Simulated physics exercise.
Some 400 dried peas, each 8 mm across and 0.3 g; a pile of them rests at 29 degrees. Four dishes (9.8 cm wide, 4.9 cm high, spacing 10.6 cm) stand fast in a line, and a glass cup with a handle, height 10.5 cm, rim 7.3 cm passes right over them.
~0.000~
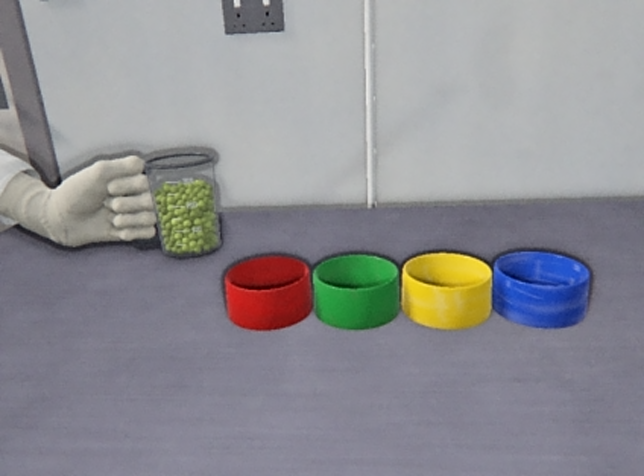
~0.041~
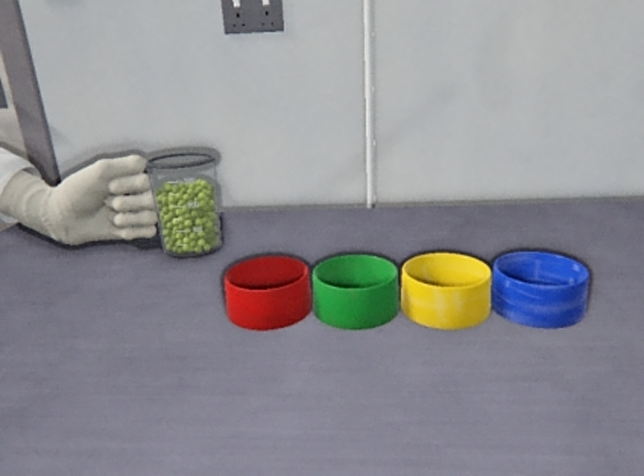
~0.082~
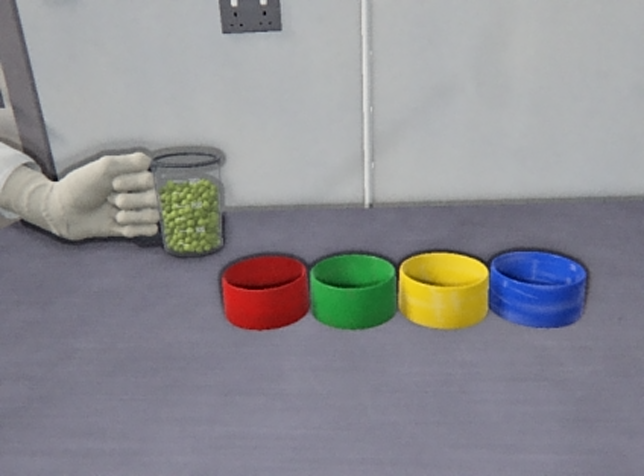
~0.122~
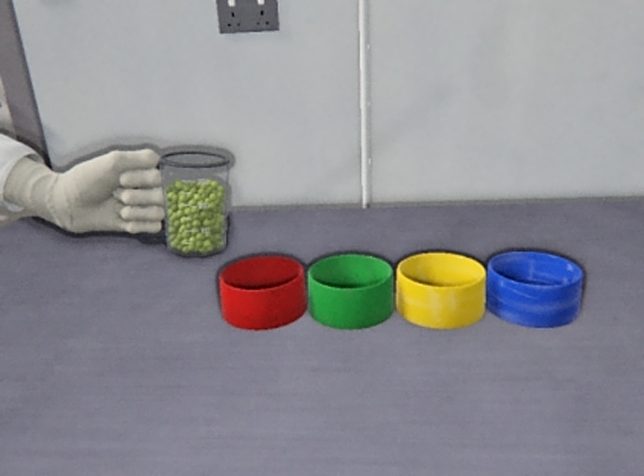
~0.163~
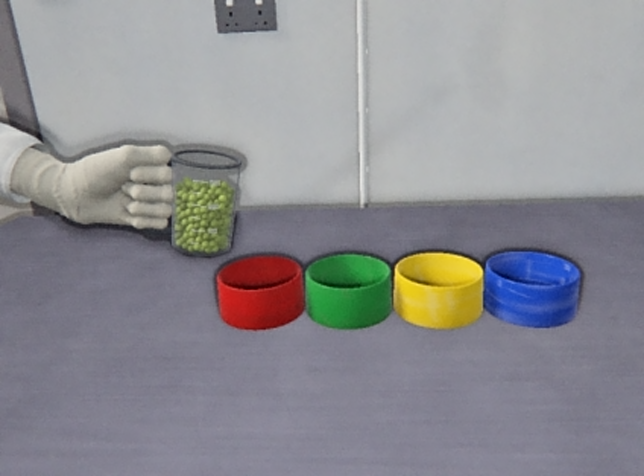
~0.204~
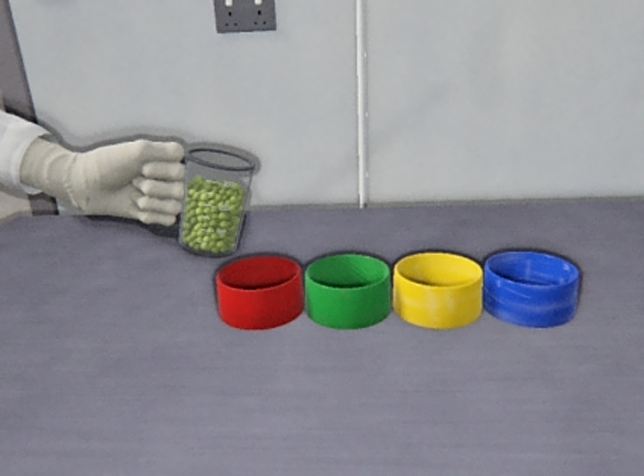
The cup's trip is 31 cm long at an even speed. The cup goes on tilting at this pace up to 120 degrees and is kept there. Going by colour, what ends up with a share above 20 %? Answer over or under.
Red under, blue over, green under, yellow under, counter under.
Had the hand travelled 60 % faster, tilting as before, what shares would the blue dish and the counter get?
In that case blue 100; counter 0.
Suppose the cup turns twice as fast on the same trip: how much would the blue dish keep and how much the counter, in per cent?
In that case blue 10; counter 10.
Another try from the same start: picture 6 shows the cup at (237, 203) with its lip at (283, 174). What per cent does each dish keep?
Red 0, blue 100, green 0, yellow 0.
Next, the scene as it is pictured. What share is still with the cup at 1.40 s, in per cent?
About 5 per cent.
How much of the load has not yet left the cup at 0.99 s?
Some 95 per cent of the load.
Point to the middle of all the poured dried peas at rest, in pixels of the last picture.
At about (526, 287).
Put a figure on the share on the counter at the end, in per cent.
Some 0 per cent.
After 0.67 s, tilt 65 degrees; cup holds 100 %.
After 0.99 s, tilt 99 degrees; cup holds 95 %.
Then, at 1.40 s, tilt 120 degrees; cup holds 5 %, blue 90 %.
At rest (1.9 s), red 0 %, blue 100 %, green 0 %, yellow 0 %, counter 0 %.
